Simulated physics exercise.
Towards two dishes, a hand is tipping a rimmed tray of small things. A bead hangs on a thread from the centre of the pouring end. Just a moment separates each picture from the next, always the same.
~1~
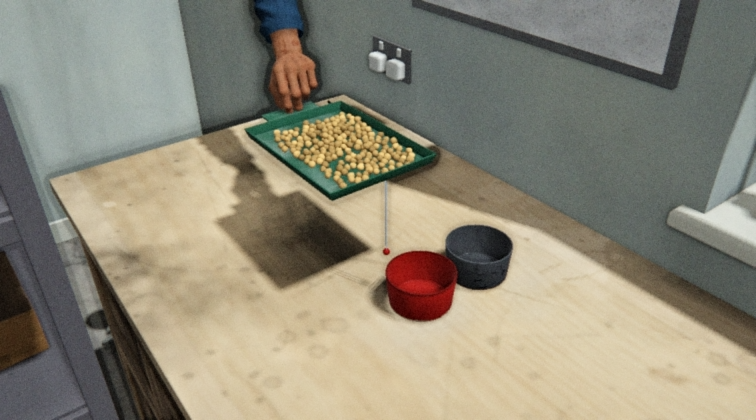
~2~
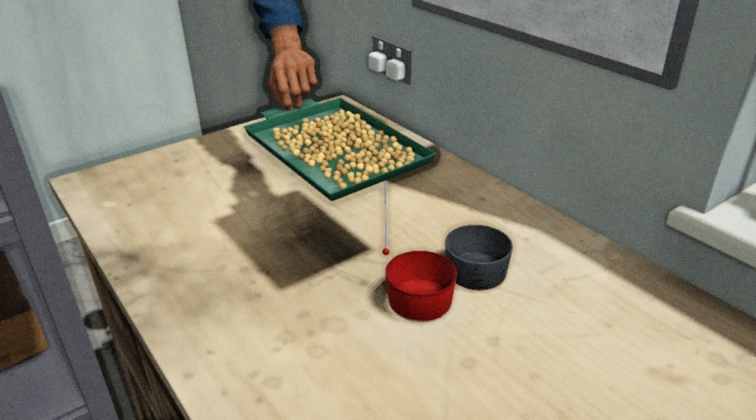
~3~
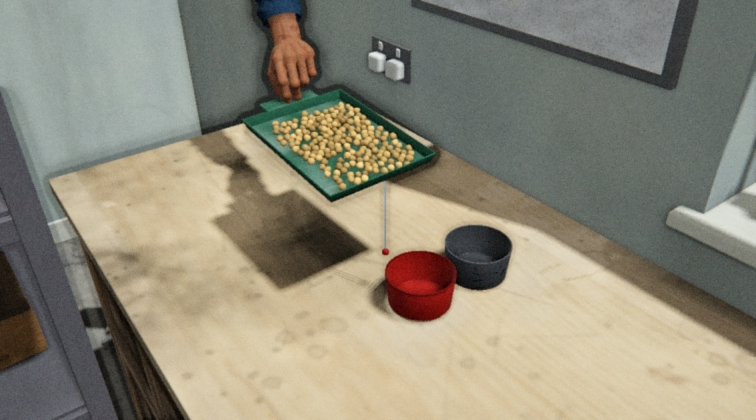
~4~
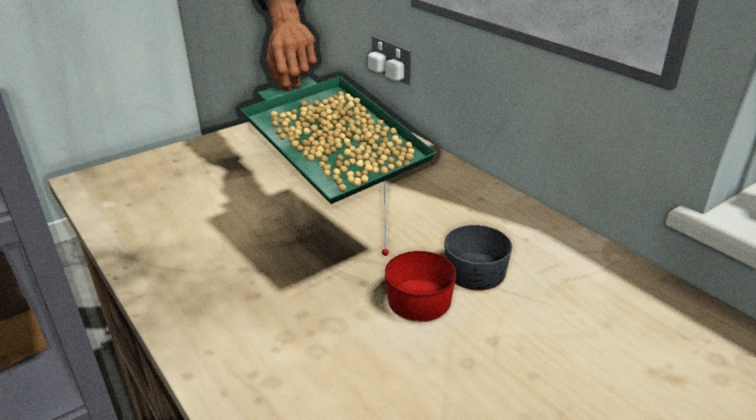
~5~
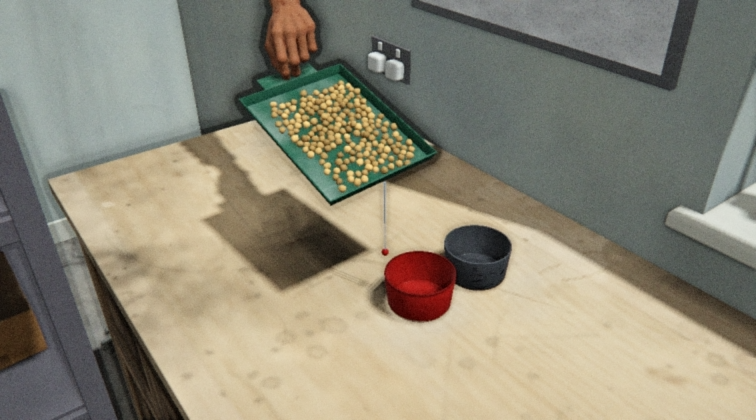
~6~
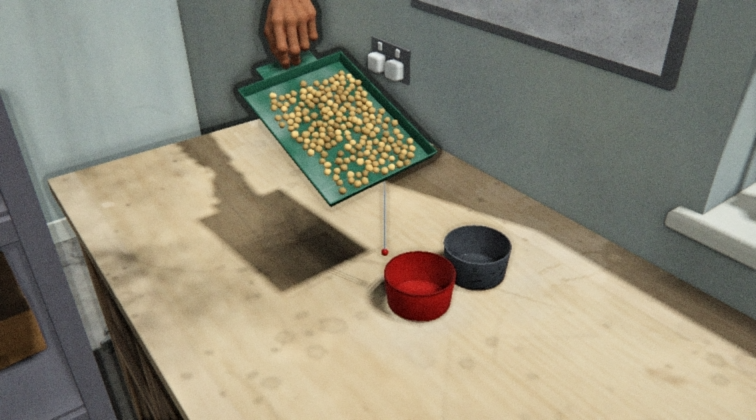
The clip shows a hand holding a green rimmed tray of dried chickpeas above a wooden worktop with a red dish and a dark dish, then gradually raising the handle end while the near edge dips slightly at its left corner.
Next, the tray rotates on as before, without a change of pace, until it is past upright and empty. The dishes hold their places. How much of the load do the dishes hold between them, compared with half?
Most is lost.
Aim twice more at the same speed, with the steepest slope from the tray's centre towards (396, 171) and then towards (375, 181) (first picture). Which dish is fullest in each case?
The first try favours the left of the two, the second the left of the two.
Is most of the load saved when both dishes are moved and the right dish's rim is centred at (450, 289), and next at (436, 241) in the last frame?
At place one a lesser share; at place two a lesser share.
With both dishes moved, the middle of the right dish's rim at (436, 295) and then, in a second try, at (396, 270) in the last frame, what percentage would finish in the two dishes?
The first try yields 20% and the second yields 70%.
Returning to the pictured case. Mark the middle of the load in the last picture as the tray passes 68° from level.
At about (358, 148).
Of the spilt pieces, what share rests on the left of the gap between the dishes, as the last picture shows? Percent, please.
Around 90 %.
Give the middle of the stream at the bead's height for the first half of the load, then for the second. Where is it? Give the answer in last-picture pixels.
The first part passes (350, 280); everything after passes (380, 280).
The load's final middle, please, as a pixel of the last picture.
At about (369, 328), give or take.
Soon, tray tipped steeply; nearly all on the tray; a stray few in the air.
A while on, tray tipped past a quarter turn; about two thirds on the tray; a small part outside both; about a third in the air.
Towards the end, tray tipped past a quarter turn; about a quarter in the left dish; most outside both.
Finally, tray tipped past a quarter turn; about a quarter in the left dish; none in the right dish; most outside both.
